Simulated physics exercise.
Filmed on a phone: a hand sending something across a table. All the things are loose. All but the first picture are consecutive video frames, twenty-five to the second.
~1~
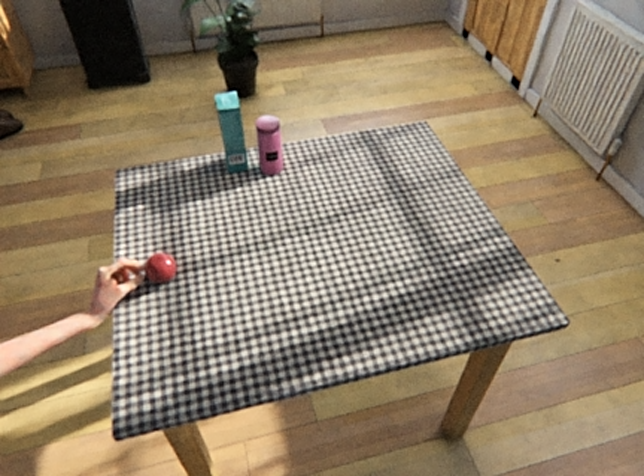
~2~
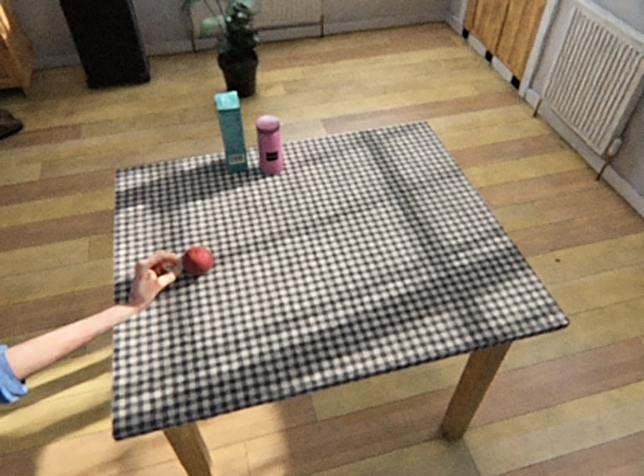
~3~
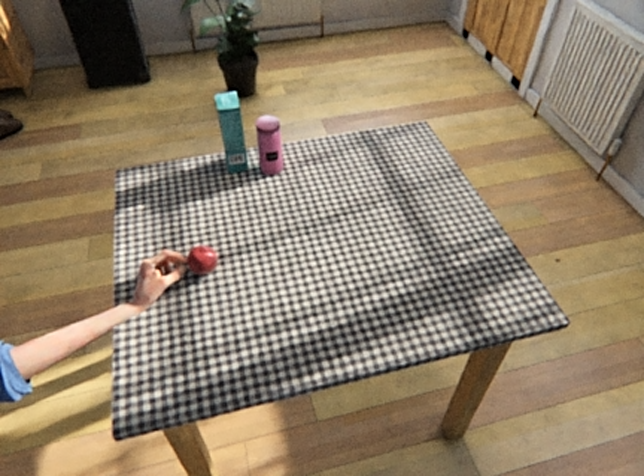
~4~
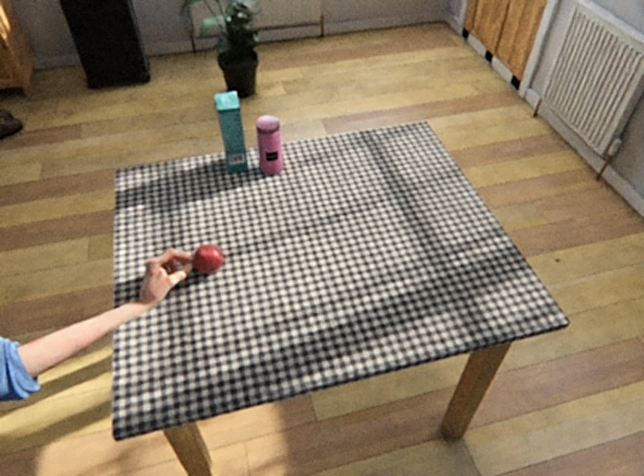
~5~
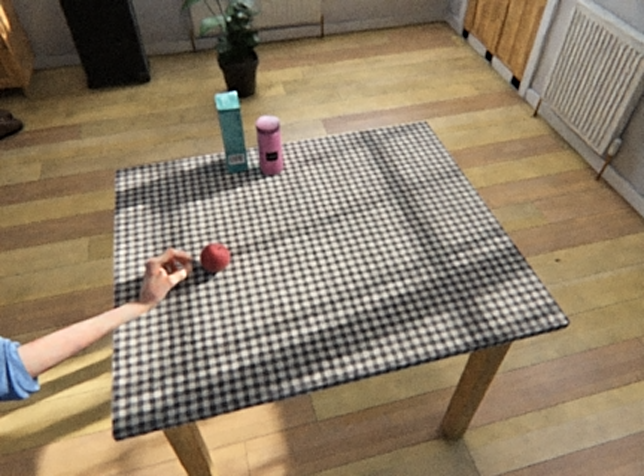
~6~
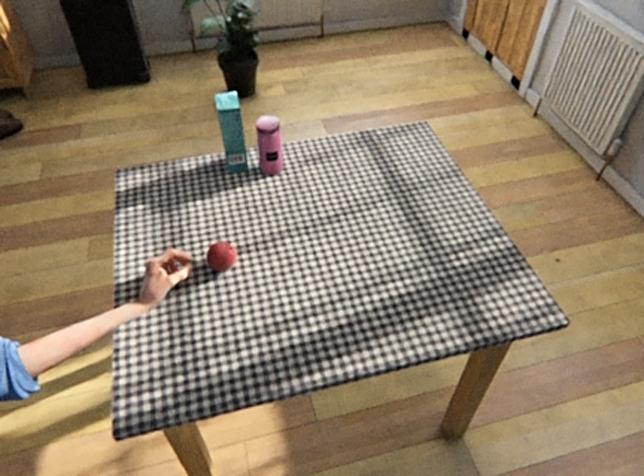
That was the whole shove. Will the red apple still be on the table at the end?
The red apple stays on the table.
Then, 0.20 s past the last view, red apple displaced about its own width near (247, 251).
Then, 0.40 s past the last view, red apple displaced well along near (265, 248).
Finally, moved from the start, red apple. Final places as the last picture's camera would see them, red apple near (275, 246).
